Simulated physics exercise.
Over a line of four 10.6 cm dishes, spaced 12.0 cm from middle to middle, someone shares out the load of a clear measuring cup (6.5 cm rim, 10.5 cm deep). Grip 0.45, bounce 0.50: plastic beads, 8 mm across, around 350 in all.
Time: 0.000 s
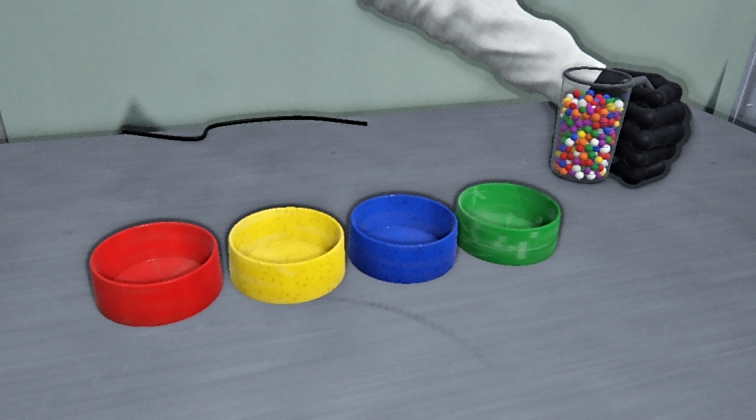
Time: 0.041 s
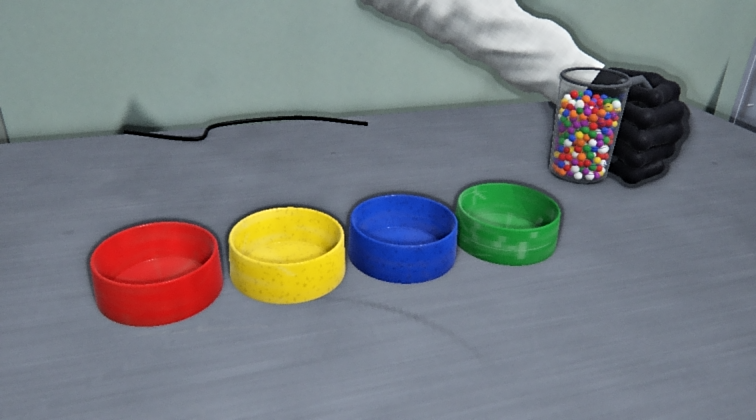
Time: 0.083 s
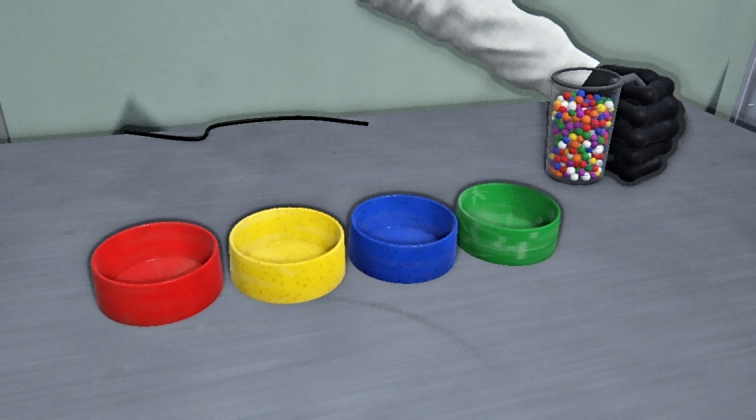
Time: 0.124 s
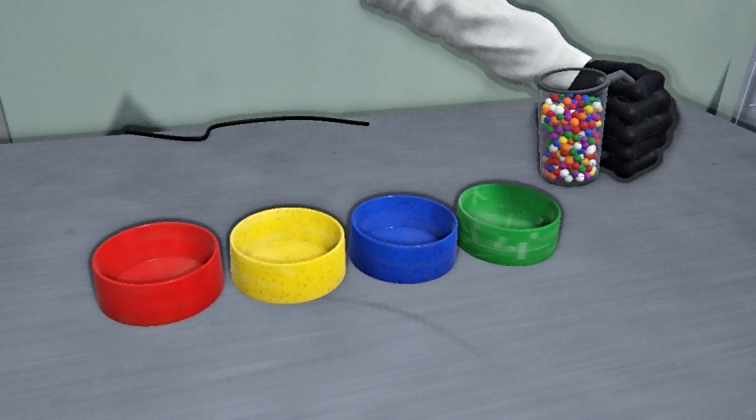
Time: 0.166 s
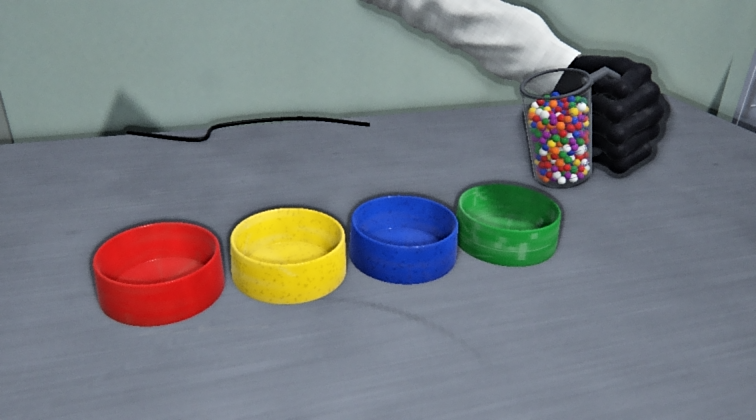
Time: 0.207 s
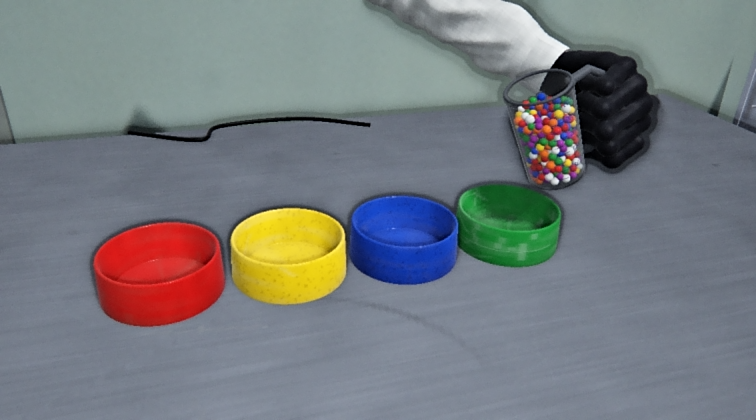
A black-gloved hand on a white-sleeved arm holds a clear cup of multicoloured beads at the right, above a grey tabletop seen from slightly above by a still camera. Four round dishes, red, yellow, blue and green from left to right, sit in a slanting row before a pale green wall. The hand shifts the cup a short way left, tilting it gradually leftward toward the green dish while the beads stay inside.
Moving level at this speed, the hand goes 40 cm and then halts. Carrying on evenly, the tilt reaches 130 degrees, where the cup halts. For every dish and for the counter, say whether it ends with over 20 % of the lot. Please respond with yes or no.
Red yes, blue no, green no, yellow yes, counter no.
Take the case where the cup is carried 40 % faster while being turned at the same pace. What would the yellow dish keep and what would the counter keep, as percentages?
Shares: Yellow 0, counter 10.
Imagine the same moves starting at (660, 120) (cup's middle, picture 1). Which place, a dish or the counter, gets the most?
Biggest portion: Yellow.
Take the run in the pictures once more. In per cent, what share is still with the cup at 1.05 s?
Reading: Approx. 20 %.
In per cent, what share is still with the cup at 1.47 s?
Roughly 0 per cent of the load.
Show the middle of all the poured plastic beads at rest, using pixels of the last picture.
Approximately (249, 265) in the last picture.
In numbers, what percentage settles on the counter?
10 %.
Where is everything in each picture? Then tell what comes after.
The first frame shows cup at (588, 126), tilt 0 degrees, lip at (570, 78), moved 0.0 cm; middle of the pieces at (583, 137); green dish at (508, 205); blue dish at (404, 219); yellow dish at (287, 235); red dish at (155, 252).
The second frame shows cup at (586, 126), tilt 1 degrees, lip at (567, 80), moved 0.2 cm; middle of the pieces at (581, 138).
The third frame shows cup at (580, 127), tilt 4 degrees, lip at (558, 83), moved 1.0 cm; middle of the pieces at (576, 139).
The fourth frame shows cup at (571, 128), tilt 10 degrees, lip at (543, 88), moved 2.1 cm; middle of the pieces at (567, 140).
The fifth frame shows cup at (559, 130), tilt 16 degrees, lip at (526, 94), moved 3.6 cm; middle of the pieces at (557, 142).
The sixth frame shows cup at (548, 132), tilt 22 degrees, lip at (509, 101), moved 4.9 cm; middle of the pieces at (547, 143); green dish at (509, 207); blue dish at (405, 221); yellow dish at (288, 236); red dish at (158, 252). The cup turns about 155 degrees a second and travels 34 cm a second.
After 0.71 s, tilt 99 degrees; cup holds 95 %.
Then, at 1.05 s, tilt 130 degrees; cup holds 20 %, red 5 %, yellow 60 %.
Then, at 1.47 s, tilt 130 degrees; cup holds 0 %, red 35 %, yellow 55 %.
At rest (2.0 s), red 35 %, blue 0 %, green 0 %, yellow 55 %, counter 10 %.
